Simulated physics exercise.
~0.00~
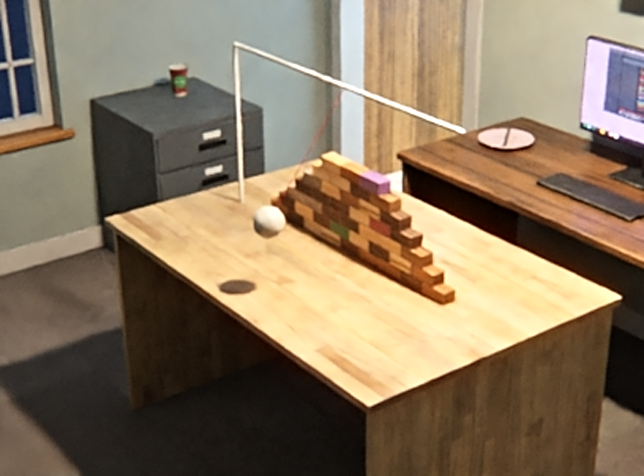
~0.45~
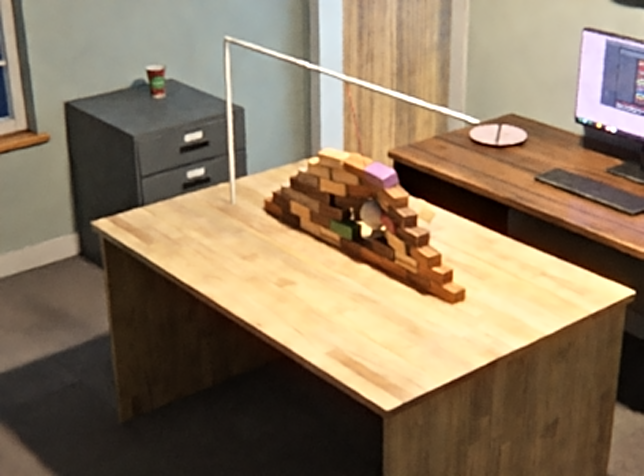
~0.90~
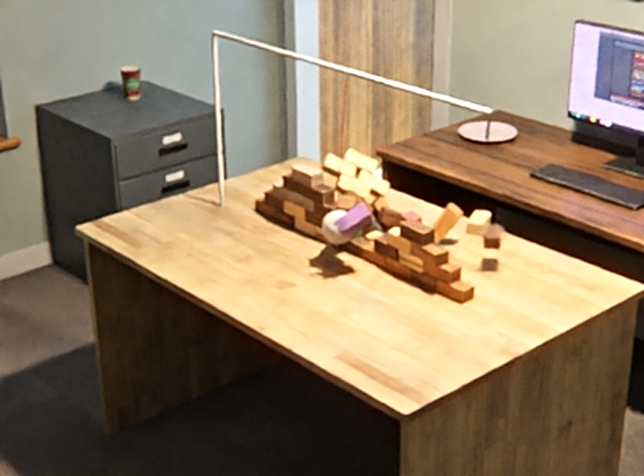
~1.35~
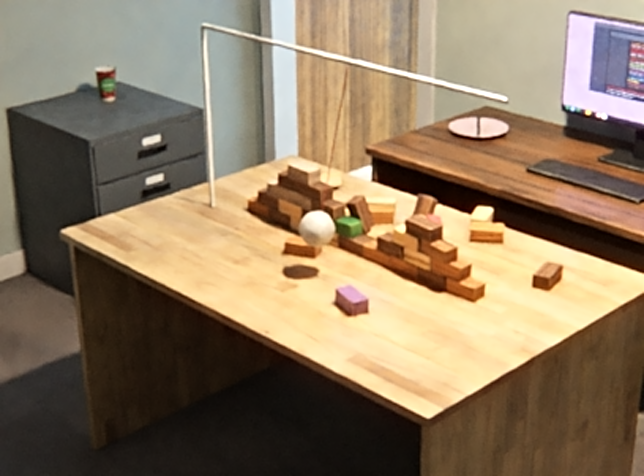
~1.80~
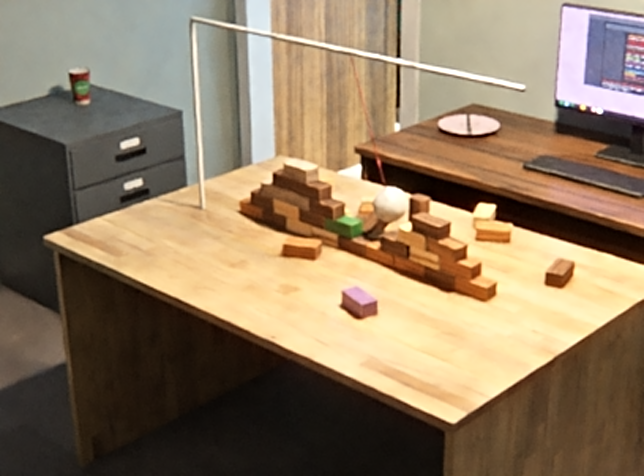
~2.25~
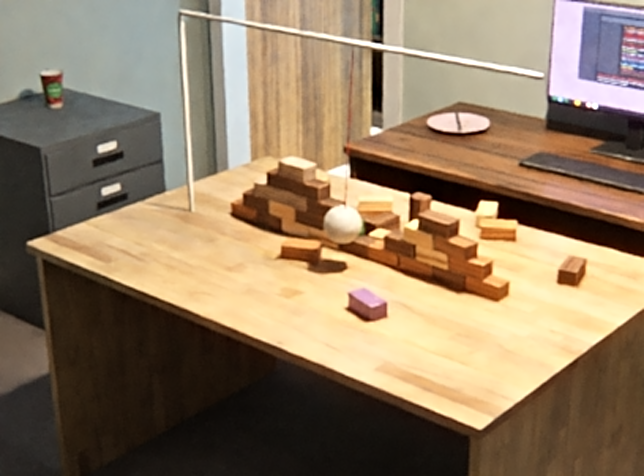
On a wooden table in an office, a pale ball on a line swung into a stepped wall of wooden blocks, knocking out its upper middle and scattering pieces, including the purple one, then kept swinging through the gap between the two standing ends.
